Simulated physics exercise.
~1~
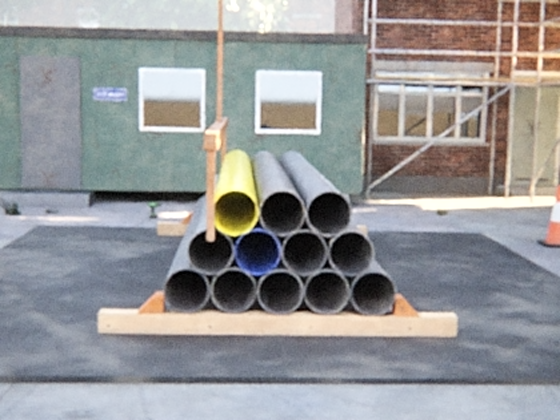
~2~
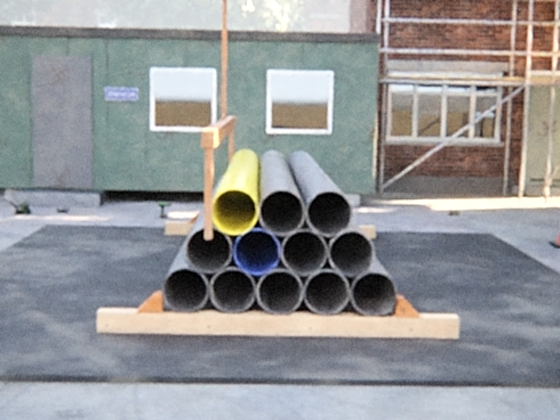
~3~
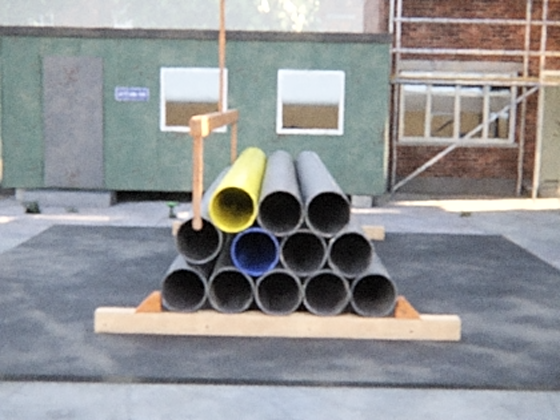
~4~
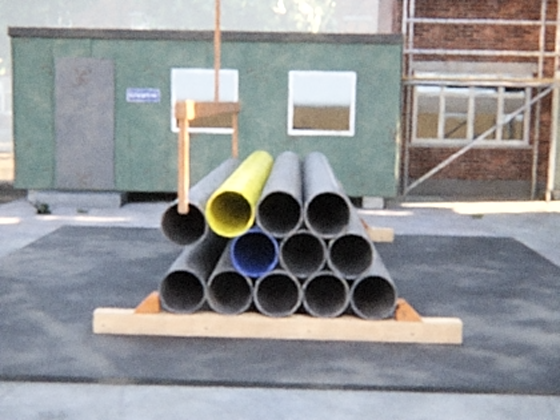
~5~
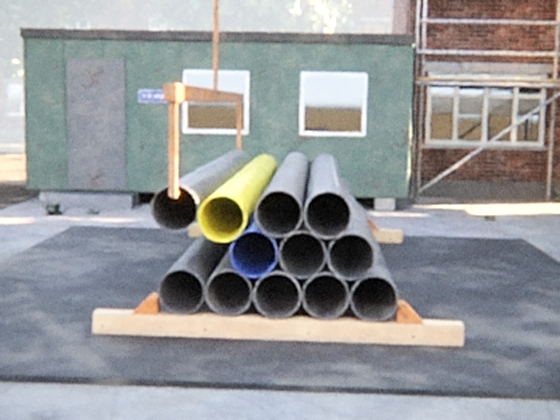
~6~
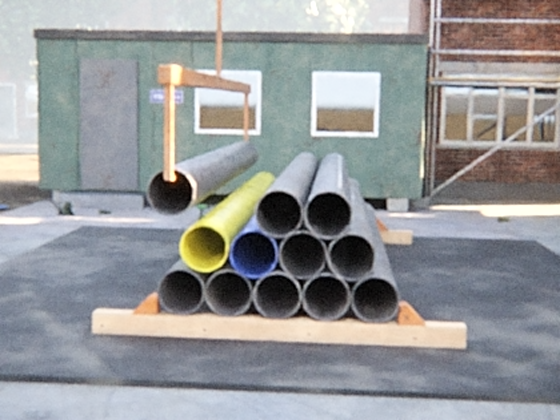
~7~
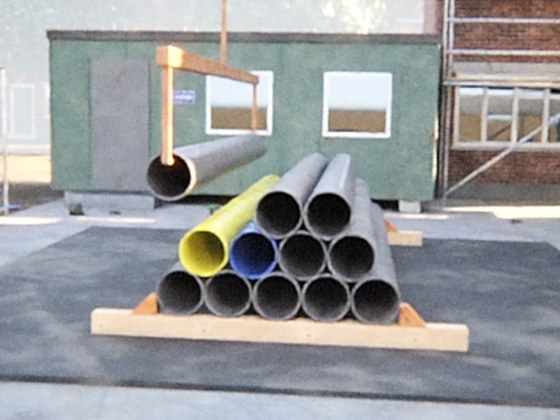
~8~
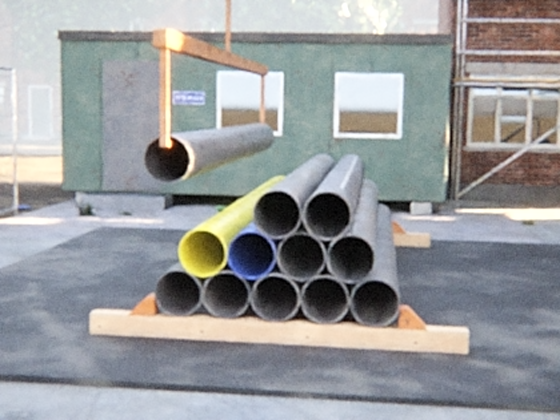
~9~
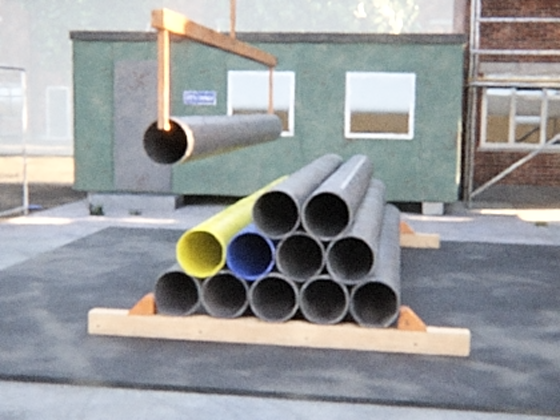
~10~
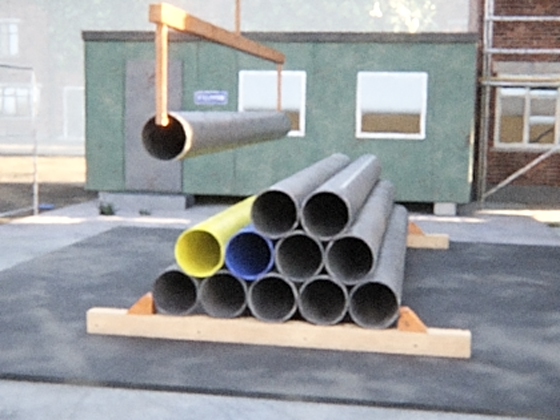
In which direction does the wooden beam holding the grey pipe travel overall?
The beam moves up, carrying the grey pipe clear of the stack.
